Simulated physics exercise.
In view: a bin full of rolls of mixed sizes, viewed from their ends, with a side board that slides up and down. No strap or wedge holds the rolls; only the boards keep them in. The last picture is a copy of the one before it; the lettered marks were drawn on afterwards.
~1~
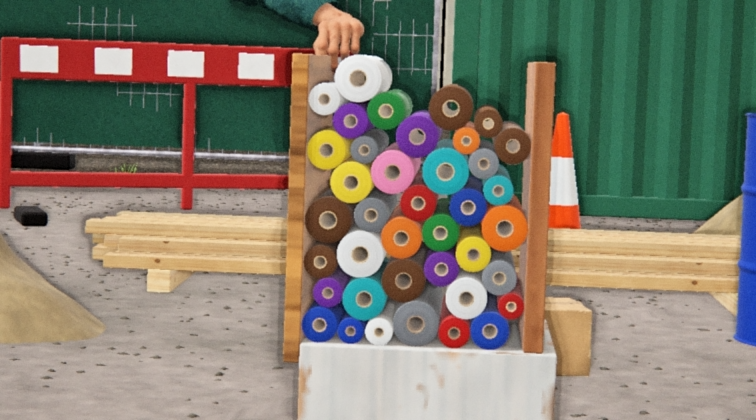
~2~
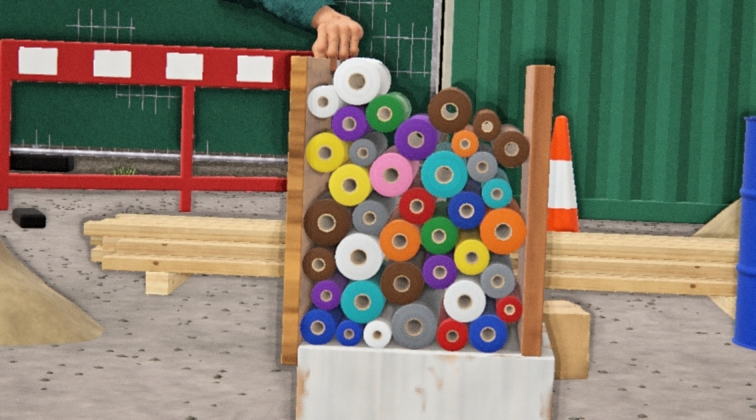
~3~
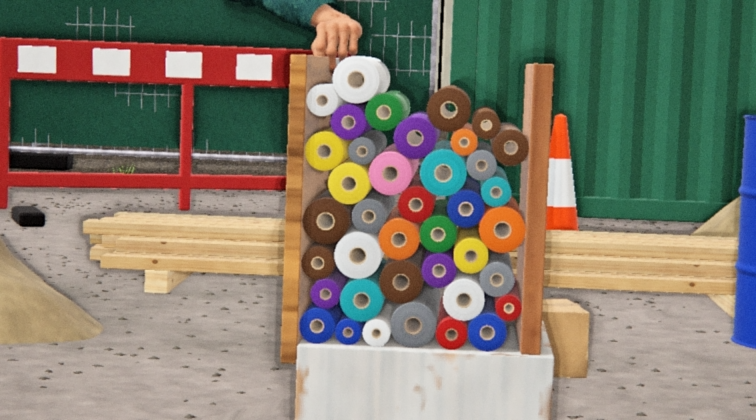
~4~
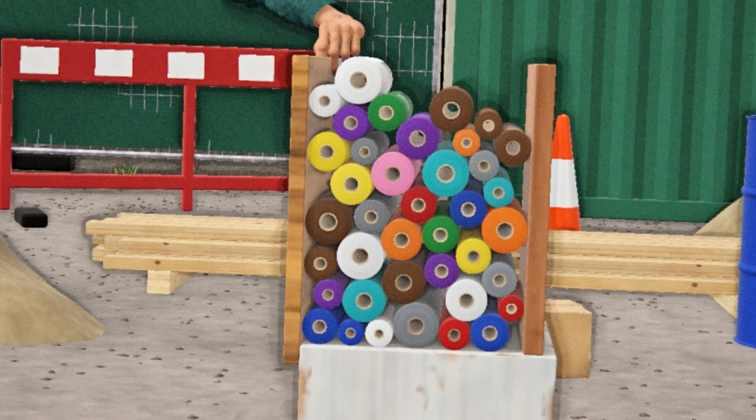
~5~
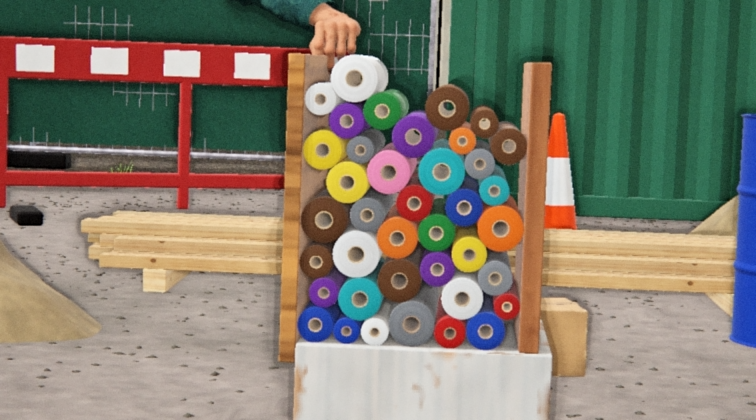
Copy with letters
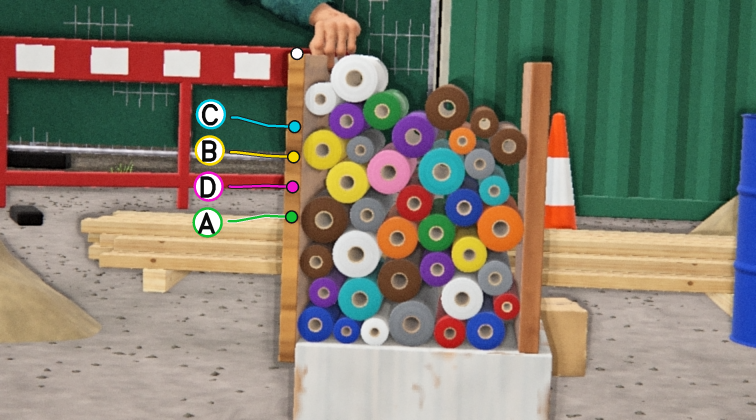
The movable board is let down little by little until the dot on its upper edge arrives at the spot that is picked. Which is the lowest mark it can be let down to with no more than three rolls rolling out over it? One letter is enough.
The last mark within the limit is D.
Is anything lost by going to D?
Yes.
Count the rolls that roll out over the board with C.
At C the number is none.
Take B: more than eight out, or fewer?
It loses fewer than eight.
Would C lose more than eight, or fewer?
Fewer than eight.
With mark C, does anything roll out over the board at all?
No, at C.
On the marked copy, A at (291, 217); B at (293, 157); C at (294, 127); D at (292, 187); the white dot at (297, 54).
Following D. Soon after the start, top of the board (304, 114).
Later, top of the board (302, 183).
In the end, top of the board (302, 187), one out over the board.
As for the rest, A four out over the board; B one out over the board; C none out over the board.
